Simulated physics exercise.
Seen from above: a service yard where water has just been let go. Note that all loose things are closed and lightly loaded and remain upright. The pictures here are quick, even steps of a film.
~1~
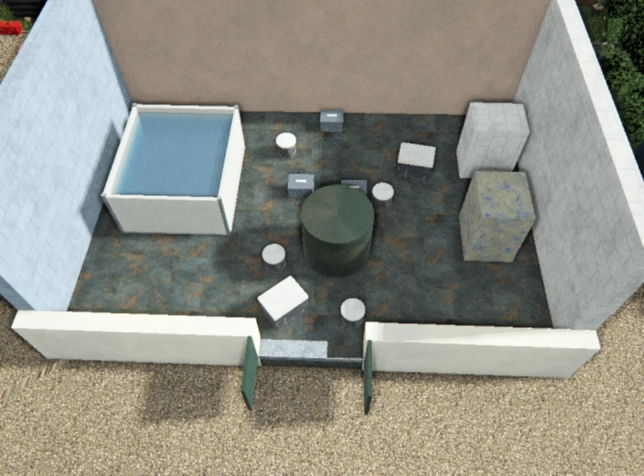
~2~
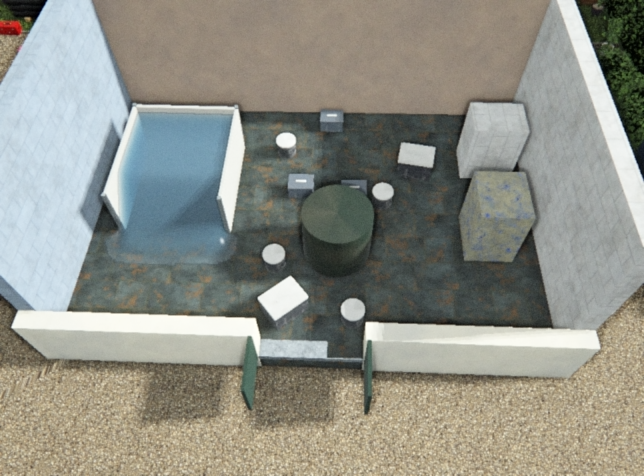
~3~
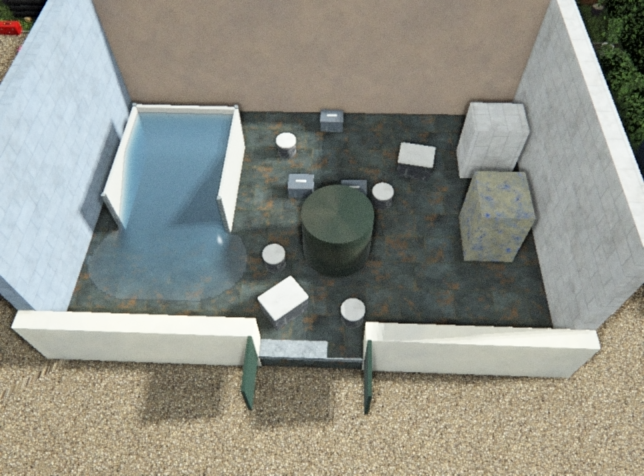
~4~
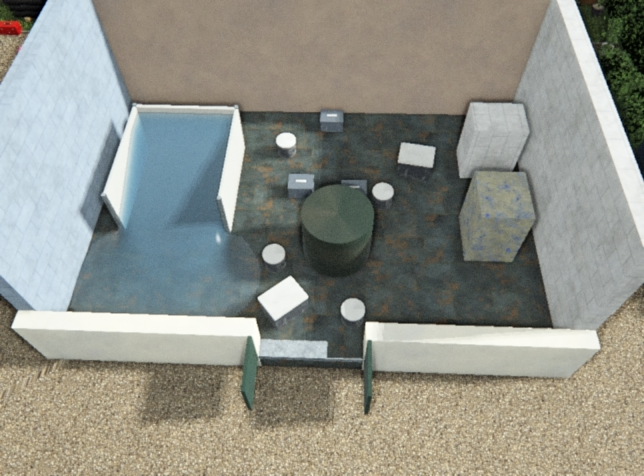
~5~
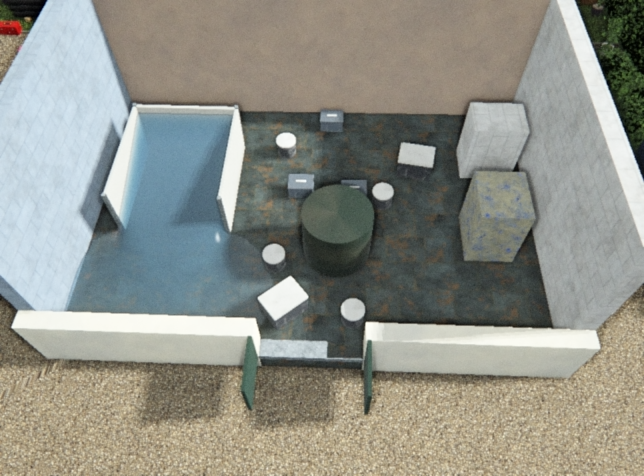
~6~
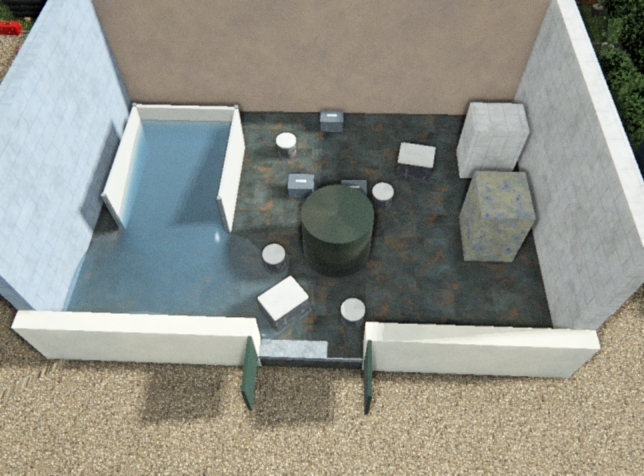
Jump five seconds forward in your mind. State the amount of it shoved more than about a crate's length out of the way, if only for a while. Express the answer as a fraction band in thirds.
Fraction band: 1/3 to 2/3.
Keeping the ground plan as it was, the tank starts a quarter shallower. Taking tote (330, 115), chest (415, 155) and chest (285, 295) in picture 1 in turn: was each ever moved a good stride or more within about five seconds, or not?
Well, in sequence: Not carried that far, not carried that far, carried that far.
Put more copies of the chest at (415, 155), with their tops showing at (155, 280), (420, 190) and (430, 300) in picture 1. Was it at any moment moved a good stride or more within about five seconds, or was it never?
Here's the rundown: Sent far off, never gets far, and finally sent far off.
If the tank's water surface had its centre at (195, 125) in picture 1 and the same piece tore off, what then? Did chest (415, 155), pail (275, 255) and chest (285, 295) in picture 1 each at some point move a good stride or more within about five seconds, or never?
Taking them in turn: Kept near its start; got sent well off; got sent well off.
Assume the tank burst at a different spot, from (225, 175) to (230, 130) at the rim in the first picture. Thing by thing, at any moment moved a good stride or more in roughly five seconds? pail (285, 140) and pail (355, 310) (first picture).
Travelled at least that, then travelled less.
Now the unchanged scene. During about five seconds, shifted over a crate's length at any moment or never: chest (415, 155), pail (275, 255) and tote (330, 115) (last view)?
Item one never gets that far, item two gets that far, item three never gets that far.
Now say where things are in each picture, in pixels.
In the first picture, a pail is out of sight; a chest at (417, 154) rests on the ground; 0 of 10 have shifted.
In the second picture, a pail is out of sight; a chest at (417, 154) rests on the ground; 0 of 10 have shifted.
In the third picture, a pail is out of sight; a chest at (417, 154) rests on the ground; 0 of 10 have shifted.
In the fourth picture, a pail is out of sight; a chest at (417, 154) rests on the ground; 0 of 10 have shifted.
In the fifth picture, a pail is out of sight; a chest at (417, 154), on the bottom; 0 of 10 have shifted.
In the sixth picture, a pail is out of sight; a chest at (417, 154), on the bottom; 0 of 10 have shifted.
A moment on, 0 of 10 are well off their spots; 0 afloat.
Next, 2 of 10 are well off their spots; 1 afloat.
Later, 4 of 10 are well off their spots; 2 afloat.
In the end, 5 of 10 are well off their spots, and 5 have been at some point; 5 afloat.
